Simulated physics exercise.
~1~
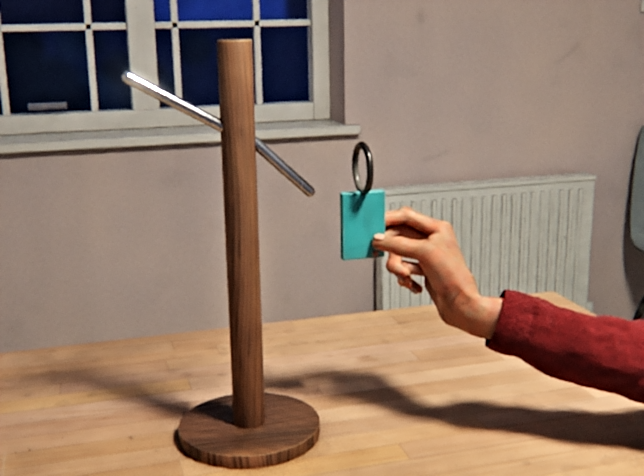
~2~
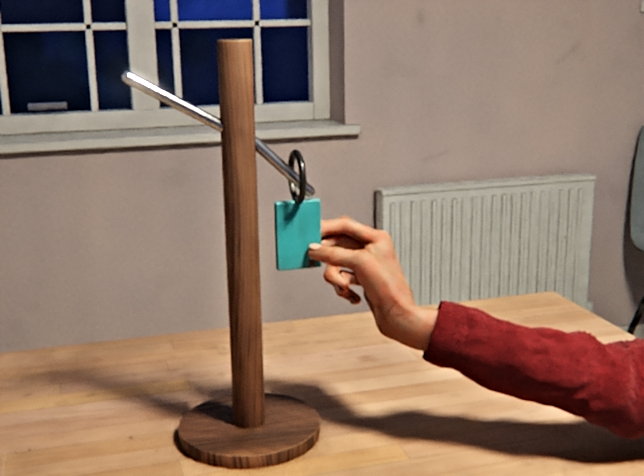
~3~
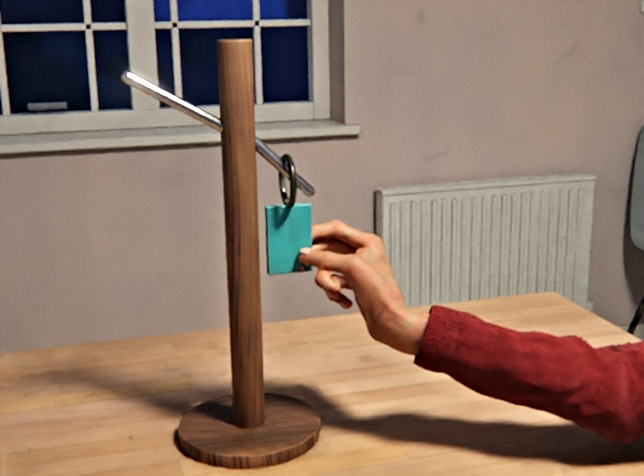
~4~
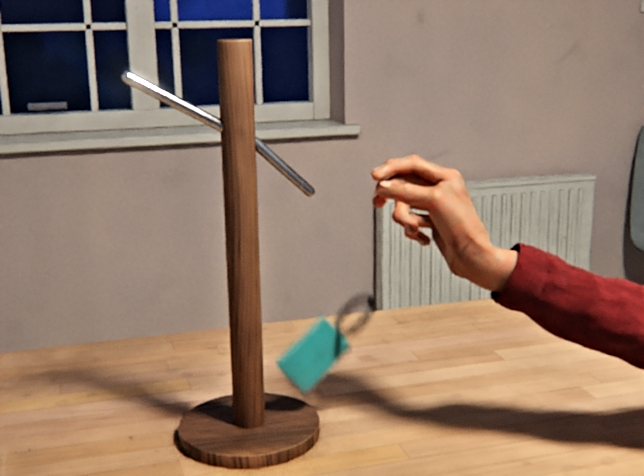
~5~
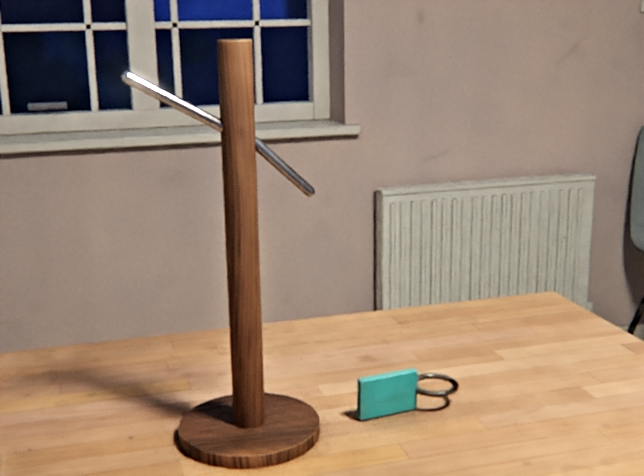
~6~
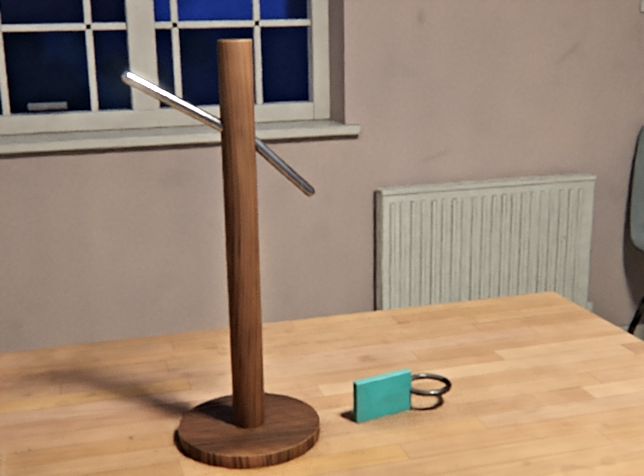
A hand in a red sleeve reaches in from the right, holding a turquoise tag with a dark ring on top, in a room seen from a still, slightly raised view. On the wooden table at left stands a brown wooden peg stand with a slanted metal rod, with a window and a pale radiator behind. The hand moves the tag left until its ring is at the rod's lower right end, then lets go and draws back. The tag drops, tilting as it falls. It ends lying on the table right of the stand, ring pointing right, the rod empty.
